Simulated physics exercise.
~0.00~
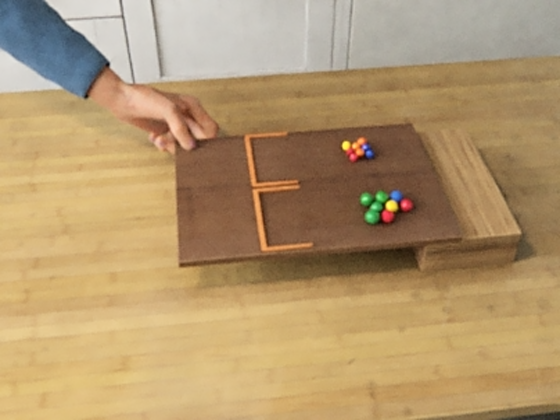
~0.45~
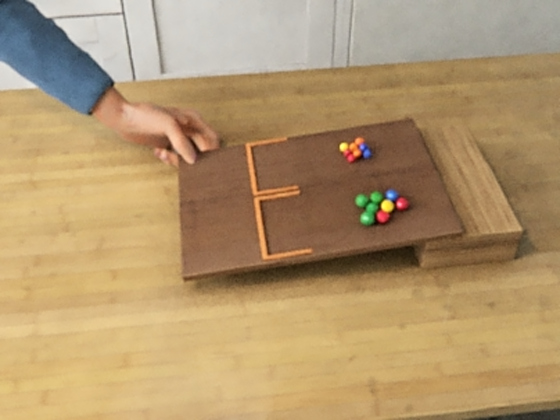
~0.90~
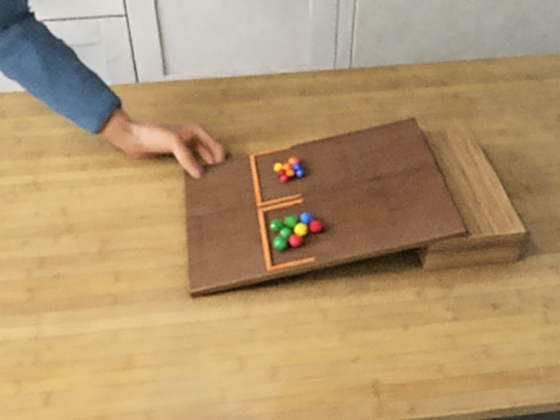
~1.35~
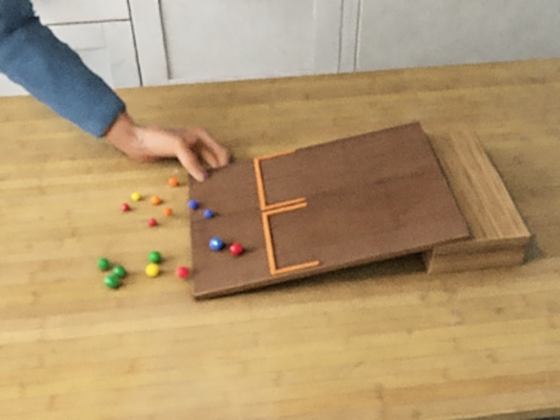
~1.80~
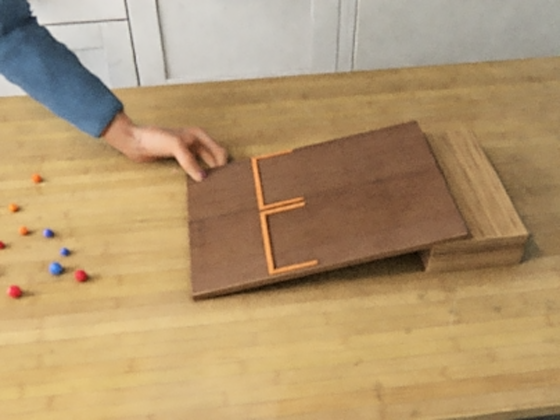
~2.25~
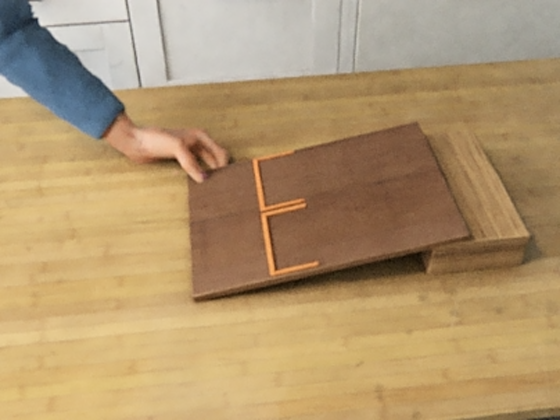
The clip opens on a brown board propped on a wooden block at its right end, with a hand at the left end and two clusters of small colorful balls on top. The hand lowers its end, tilting the board gently down to the left. Both clusters slide left until they reach the orange brackets. They do not stay there, and the balls pass over the barriers, spilling off the lower edge and scattering across the table. They keep rolling left until all are out of view, leaving the tilted board empty beside the hand.
